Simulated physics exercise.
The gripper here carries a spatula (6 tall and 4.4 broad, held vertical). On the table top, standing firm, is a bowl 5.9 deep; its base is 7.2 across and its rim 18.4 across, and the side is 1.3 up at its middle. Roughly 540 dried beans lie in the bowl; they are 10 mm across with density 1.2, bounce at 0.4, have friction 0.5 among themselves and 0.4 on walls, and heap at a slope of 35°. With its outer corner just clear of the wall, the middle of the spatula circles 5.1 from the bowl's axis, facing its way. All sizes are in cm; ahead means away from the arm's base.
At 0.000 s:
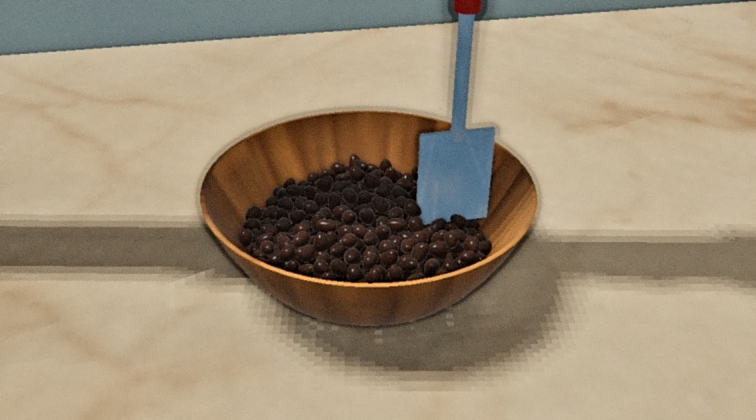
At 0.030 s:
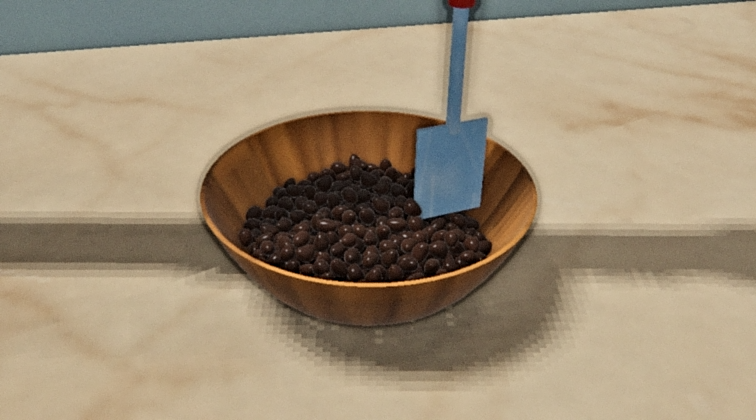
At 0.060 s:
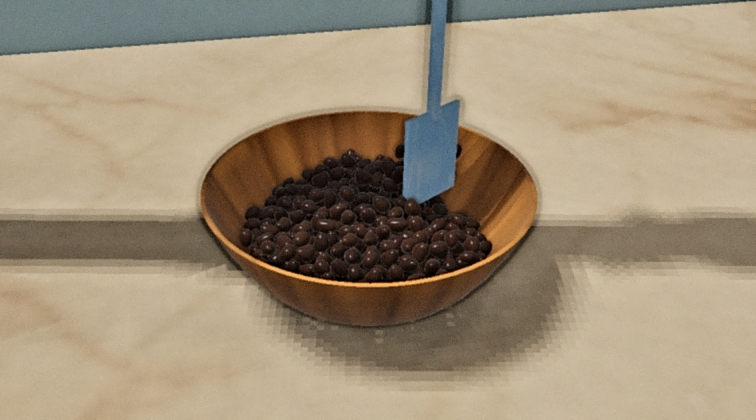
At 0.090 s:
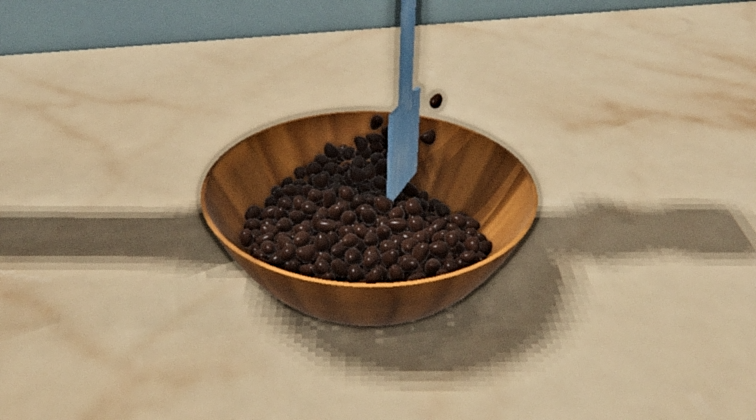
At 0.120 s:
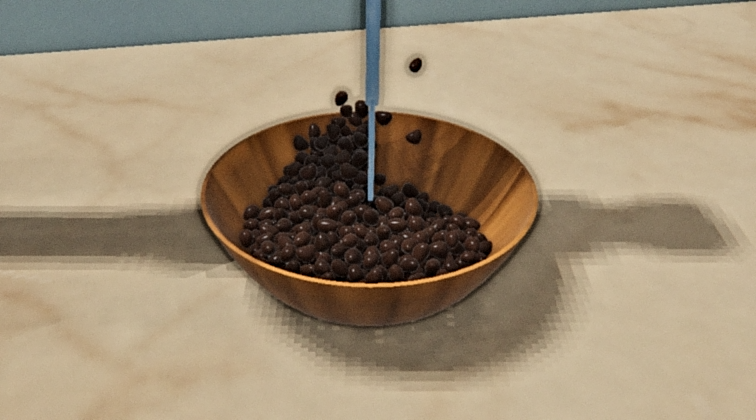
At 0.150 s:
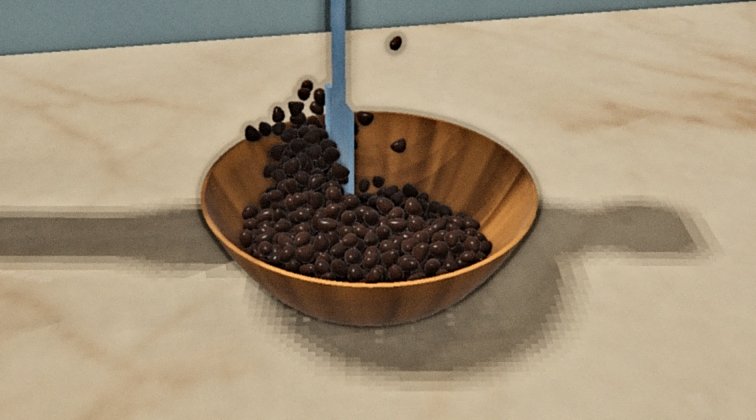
A wooden bowl of dark brown beans sits on a cream, marble-like surface crossed by a grey shadow, with a blue strip behind, seen from slightly above by a still camera. A blue spatula with a red upper part stands upright at the bowl's right side. It sweeps leftward around the back, turning edge-on, pushing beans into a heap at the back left and flinging a few above the rim.
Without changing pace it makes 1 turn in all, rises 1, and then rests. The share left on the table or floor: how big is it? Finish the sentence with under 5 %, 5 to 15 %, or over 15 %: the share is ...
The share is over 15 %.
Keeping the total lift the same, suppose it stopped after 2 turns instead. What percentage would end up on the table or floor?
Then roughly 30 percent.
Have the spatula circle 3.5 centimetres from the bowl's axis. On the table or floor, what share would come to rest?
Near 15 %.
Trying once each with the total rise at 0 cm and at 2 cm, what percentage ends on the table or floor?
About 25 per cent on the first try and 10 per cent on the second.
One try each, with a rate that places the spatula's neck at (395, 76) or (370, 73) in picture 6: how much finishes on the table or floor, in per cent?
Roughly 10 and 15 percent, in that order.
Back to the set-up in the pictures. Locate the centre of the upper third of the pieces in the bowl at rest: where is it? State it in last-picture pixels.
(394, 215).
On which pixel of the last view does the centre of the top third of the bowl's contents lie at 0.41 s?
(447, 239).
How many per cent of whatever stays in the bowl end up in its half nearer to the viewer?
I'd put it near 45 per cent.
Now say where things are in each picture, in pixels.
Spatula neck at (460, 107), 0° round; upper third of the load around (361, 224), from x 245 to 480, top at y 165; 544 in the bowl, in the first picture.
Spatula neck at (455, 100), 9° round; upper third of the load around (362, 223), from x 245 to 480, top at y 165, in the second picture.
Spatula neck at (435, 87), 30° round; upper third of the load around (358, 218), from x 245 to 485, top at y 150, in the third picture.
Spatula neck at (406, 77), 53° round; upper third of the load around (356, 213), from x 245 to 485, top at y 100, in the fourth picture.
Spatula neck at (373, 73), 76° round; upper third of the load around (342, 212), from x 245 to 485, top at y 65; 543 in the bowl, 1 in flight or on the tool, in the fifth picture.
Spatula neck at (339, 74), 98° round; upper third of the load around (322, 211), from x 245 to 485, top at y 45; 542 in the bowl, 2 in flight or on the tool, in the sixth picture.
By 0.28 s, 197° round, highest piece 8 above the table; 515 in the bowl, 10 on the table or floor, 19 in flight or on the tool.
By 0.41 s, 296° round, highest piece 9 above the table; 472 in the bowl, 41 on the table or floor, 31 in flight or on the tool.
By 0.68 s, 0° round, highest piece 5 above the table; 430 in the bowl, 114 on the table or floor.
By 1.38 s, 0° round, highest piece 5 above the table; 430 in the bowl, 114 on the table or floor.
Final count, 430 in the bowl, 114 on the table or floor. That is 21 % on the table or floor.
